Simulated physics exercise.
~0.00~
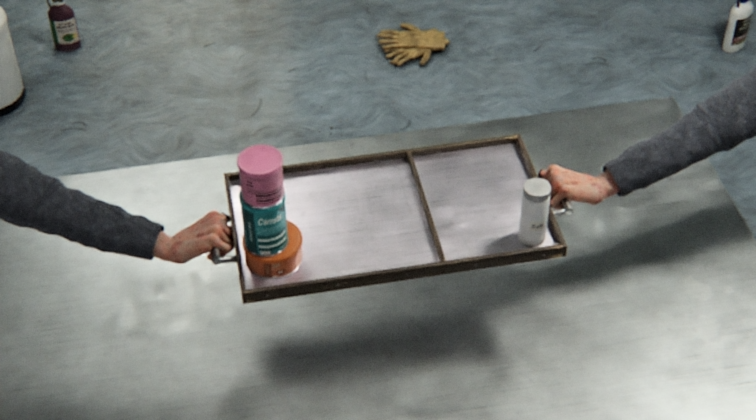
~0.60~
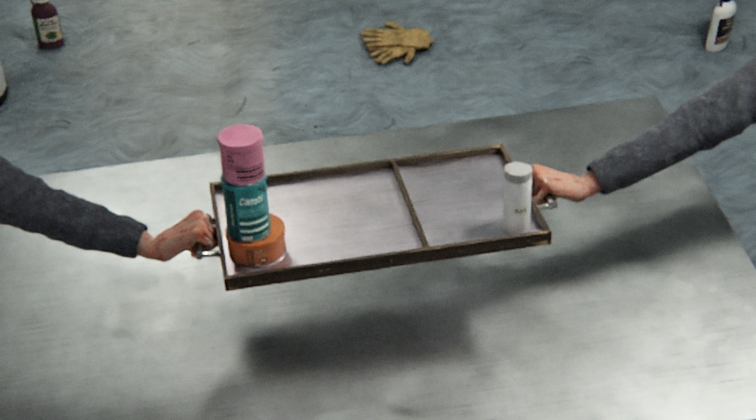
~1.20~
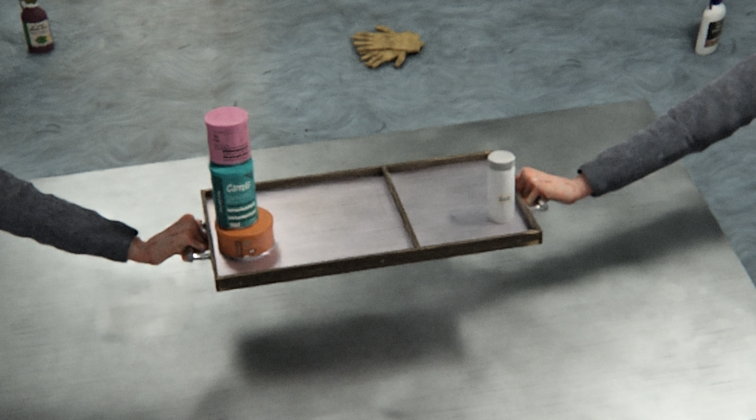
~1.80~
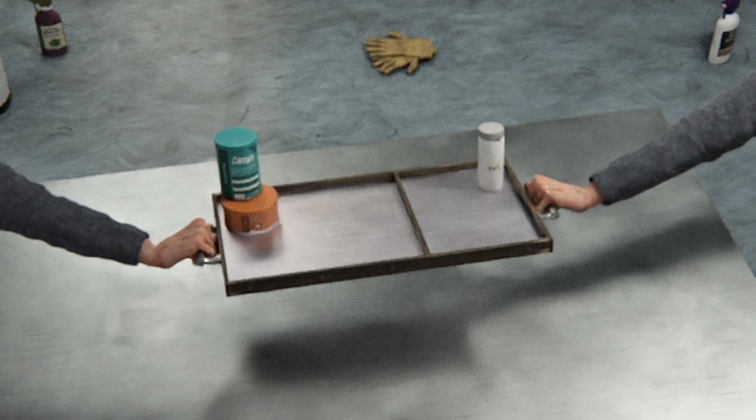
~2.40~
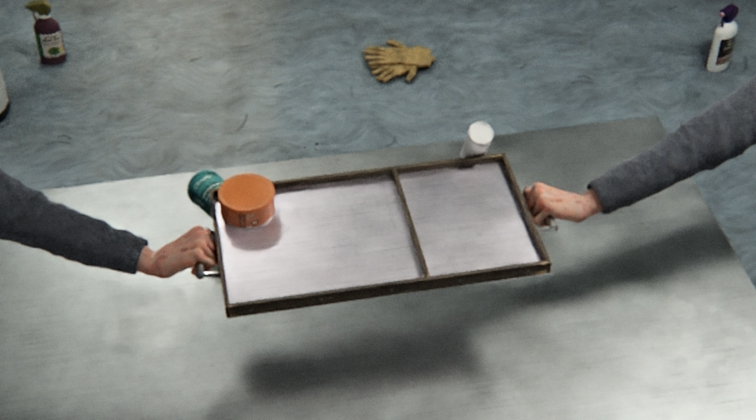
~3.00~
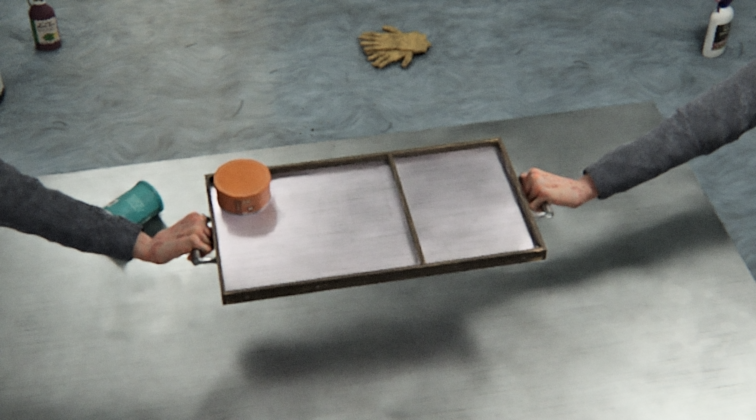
Two hands tip a tray away, and all but the orange tub fall off.
